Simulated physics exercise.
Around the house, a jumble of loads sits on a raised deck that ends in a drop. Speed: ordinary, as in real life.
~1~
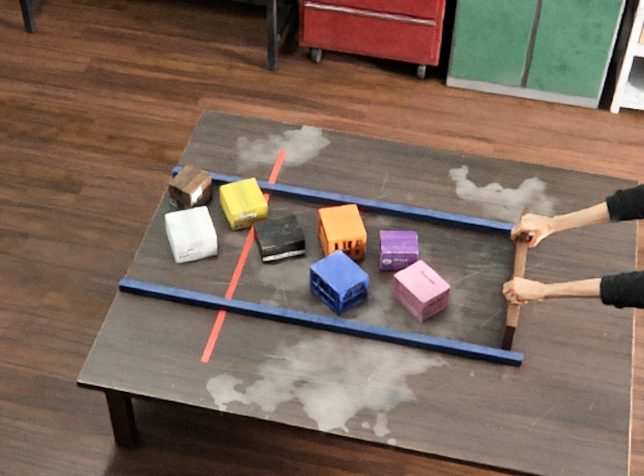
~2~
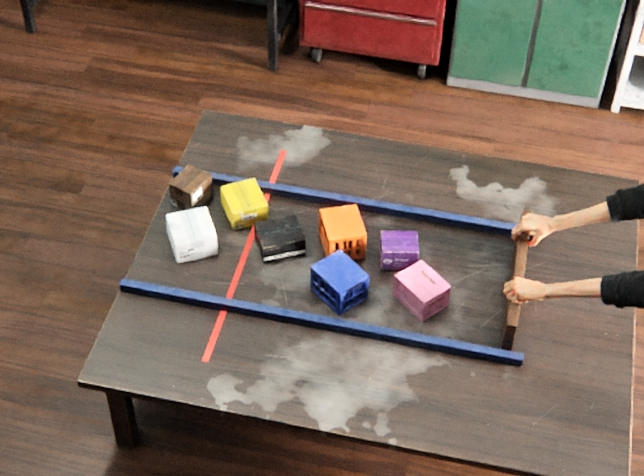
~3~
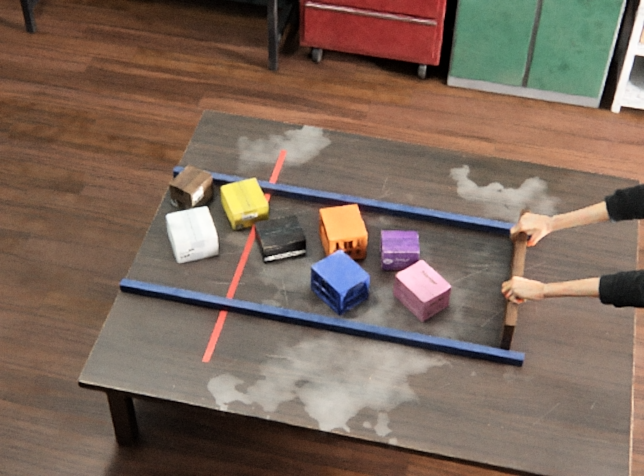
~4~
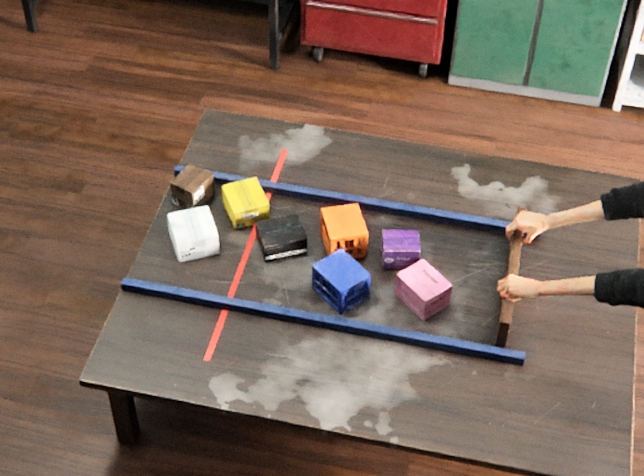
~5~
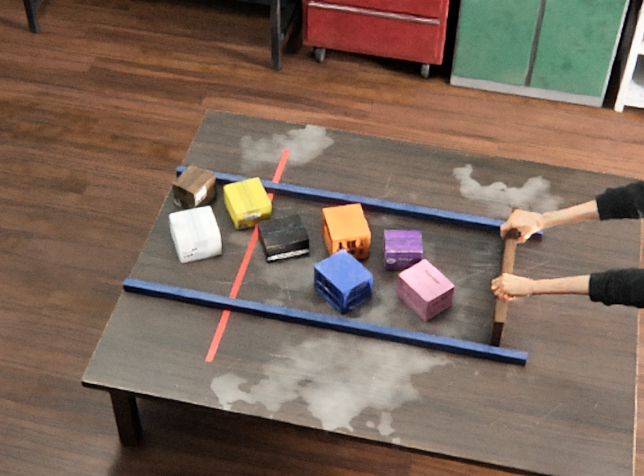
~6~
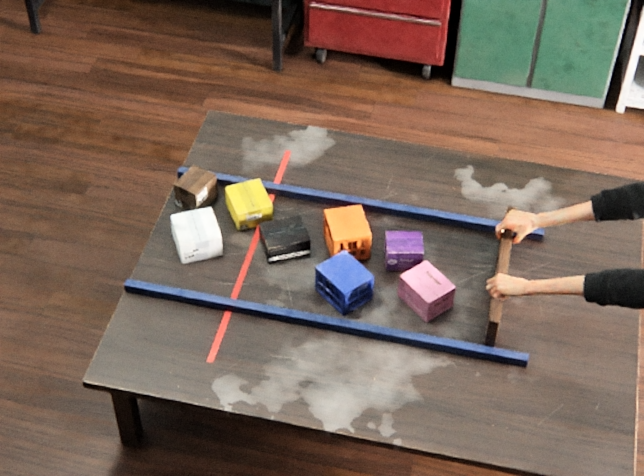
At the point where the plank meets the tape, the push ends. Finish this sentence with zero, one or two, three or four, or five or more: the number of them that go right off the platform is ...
The number of them that go right off the platform is one or two.
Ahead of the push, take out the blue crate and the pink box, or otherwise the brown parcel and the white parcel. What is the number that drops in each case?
Going first to second: 2 and 0.
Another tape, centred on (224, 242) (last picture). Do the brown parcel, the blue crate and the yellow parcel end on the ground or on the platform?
First, the brown parcel takes the fall; next, the blue crate is safe; last, the yellow parcel takes the fall.
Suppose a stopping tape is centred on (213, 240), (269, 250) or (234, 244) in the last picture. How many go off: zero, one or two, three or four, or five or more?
3 or 4, either one or two, either three or four.
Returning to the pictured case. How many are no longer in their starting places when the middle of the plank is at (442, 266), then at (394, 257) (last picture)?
1 at one spot and 4 at the other.
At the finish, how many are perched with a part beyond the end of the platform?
The total here is 2.
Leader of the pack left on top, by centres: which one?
The yellow parcel finishes nearest.
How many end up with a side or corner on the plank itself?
The count comes out at 2.
Early on, none off yet; brown parcel at rest near (196, 190); white parcel at rest near (197, 235); yellow parcel at rest near (249, 205).
A while later, none off yet; brown parcel travelled a little near (188, 186); white parcel travelled about its own width near (161, 238); yellow parcel travelled about its own width near (219, 195).
Finally, the number that fall off is one or two; lost, white parcel and brown parcel.
